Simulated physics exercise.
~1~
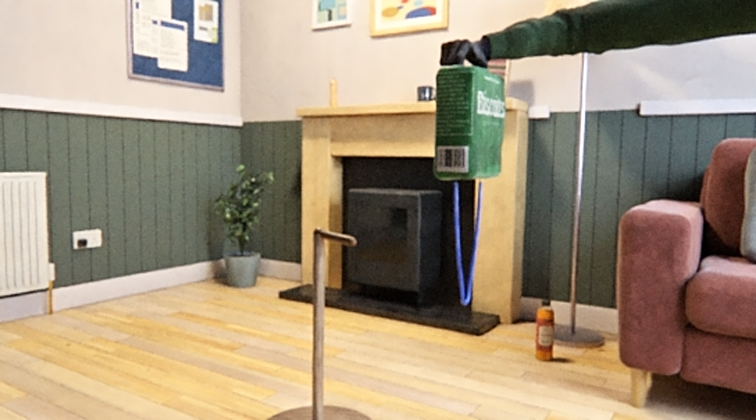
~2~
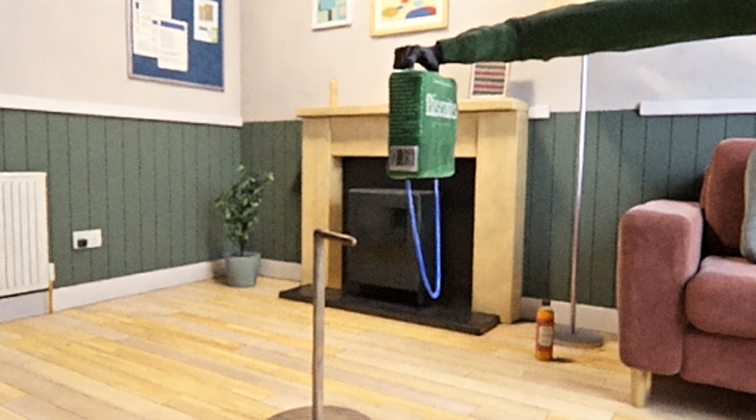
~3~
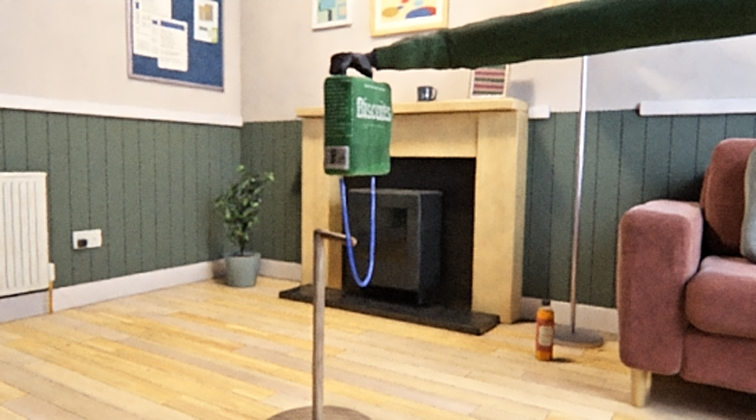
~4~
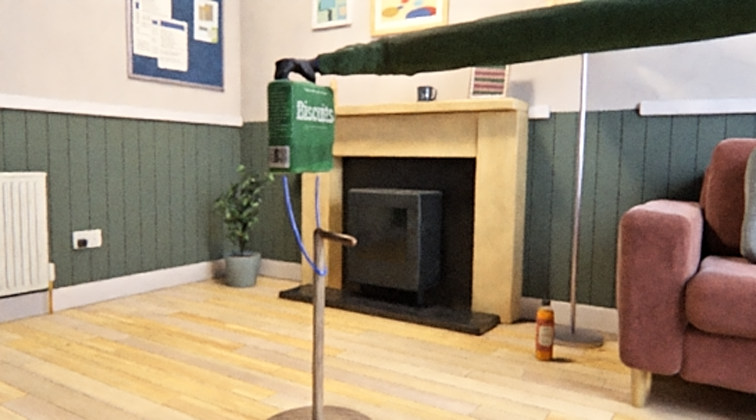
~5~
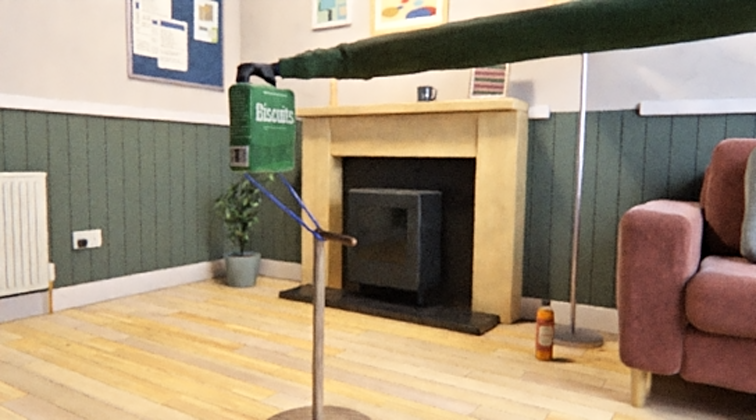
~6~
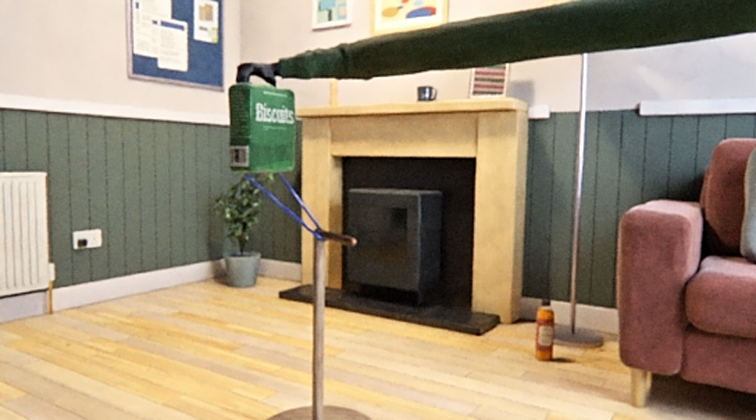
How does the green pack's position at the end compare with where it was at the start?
At the start it was held to the right of the post, in front of the right side of the fireplace. By the end it was to the left of the post, above the potted plant.
